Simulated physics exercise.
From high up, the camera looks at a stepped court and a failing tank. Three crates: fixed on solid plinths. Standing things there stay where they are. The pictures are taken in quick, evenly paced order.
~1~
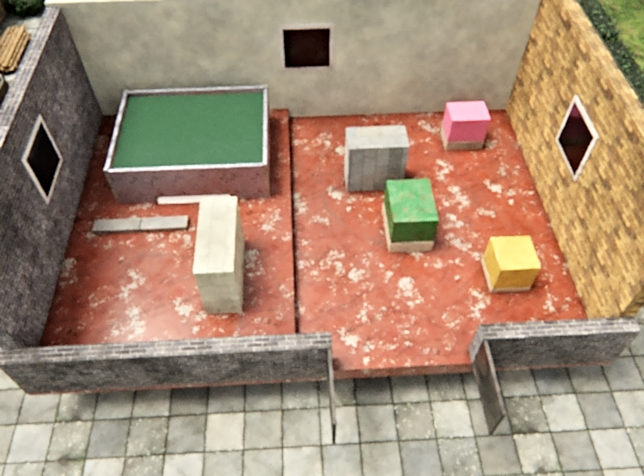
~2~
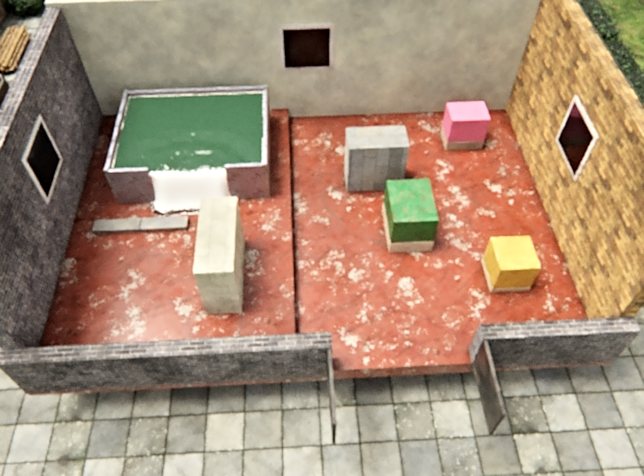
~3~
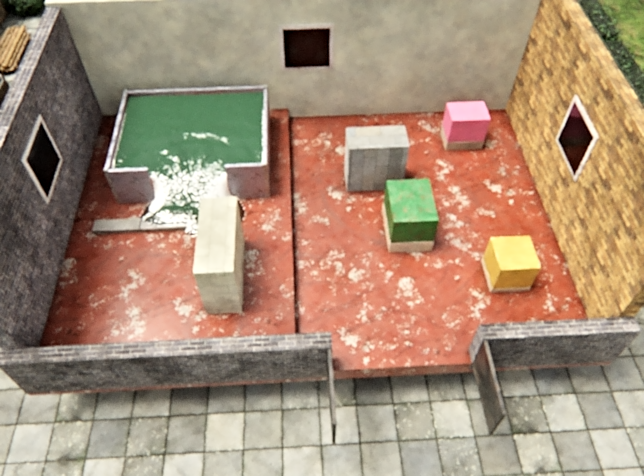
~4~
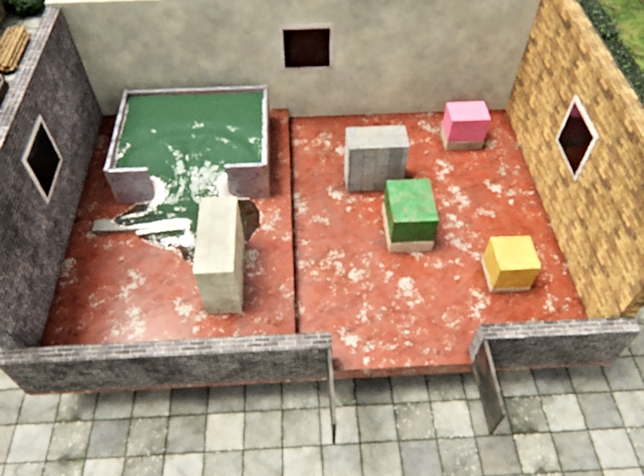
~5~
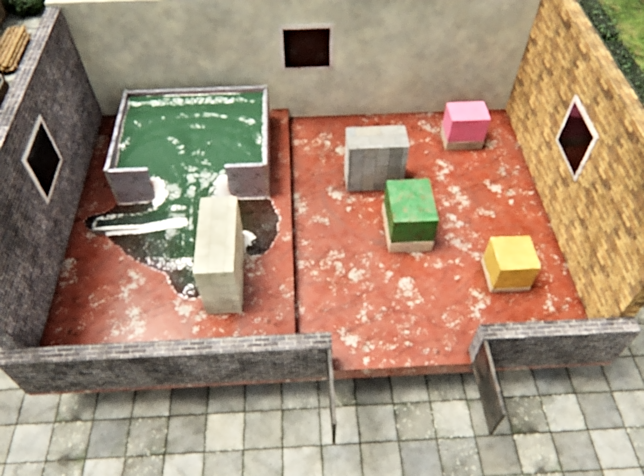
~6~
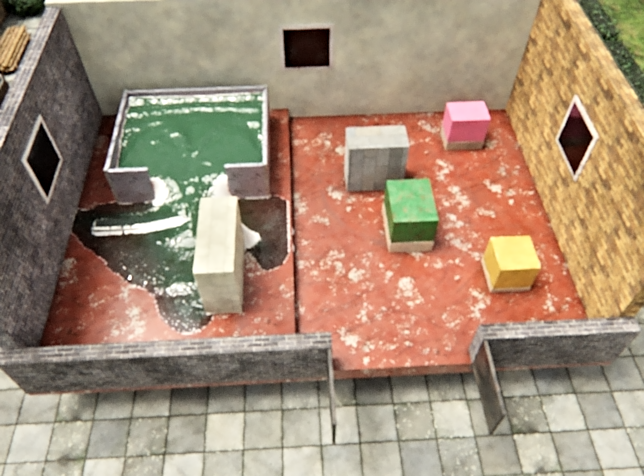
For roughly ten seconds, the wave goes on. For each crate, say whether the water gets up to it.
Green crate: No; pink crate: No; yellow crate: Yes.
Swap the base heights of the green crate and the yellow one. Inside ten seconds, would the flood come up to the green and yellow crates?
I'd say the green crate gets swamped and the yellow crate is unharmed.
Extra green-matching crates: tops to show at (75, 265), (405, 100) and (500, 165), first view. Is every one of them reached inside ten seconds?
So, in the order given: Flooded, untouched, untouched.
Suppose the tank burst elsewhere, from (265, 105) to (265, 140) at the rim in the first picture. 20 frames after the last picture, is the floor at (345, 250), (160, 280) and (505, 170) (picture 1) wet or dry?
Read off point by point, the answer is soaking, not soaked, soaking.
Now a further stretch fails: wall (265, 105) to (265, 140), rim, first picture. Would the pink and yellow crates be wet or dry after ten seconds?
My reading: Pink gets drenched, yellow gets drenched.
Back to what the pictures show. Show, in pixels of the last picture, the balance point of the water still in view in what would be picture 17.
The spot I would choose is (193, 208).
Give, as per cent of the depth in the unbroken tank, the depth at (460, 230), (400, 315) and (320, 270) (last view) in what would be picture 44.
About 6, 6, 8 %.
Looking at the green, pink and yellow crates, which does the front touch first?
I'd pick the one in green.
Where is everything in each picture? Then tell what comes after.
The first frame shows the open tank at (192, 129) is whole and still.
In the second frame, the front is at a hidden place, out from the gap at (191, 187).
In the third frame, the front is at a hidden place, out from the gap at (192, 189).
In the fourth frame, the front is at a hidden place, out from the gap at (192, 190).
In the fifth frame, the front is at (200, 293), out from the gap at (192, 190).
In the sixth frame, the front is at (197, 326), out from the gap at (192, 189).
A moment on, water covers 30 % of the floor; the green crate not reached, the pink crate not reached, the yellow crate not reached.
Next, water covers 50 % of the floor; the green crate water round its plinth, the pink crate not reached, the yellow crate not reached.
Then, water covers 65 % of the floor; the green crate water round its plinth, the pink crate not reached, the yellow crate water round its plinth.
Later, water covers 85 % of the floor; the green crate water round its plinth, the pink crate water round its plinth, the yellow crate water round its plinth.
In the end, water covers 95 % of the floor; the green crate stayed above the water, the pink crate stayed above the water, the yellow crate was topped.
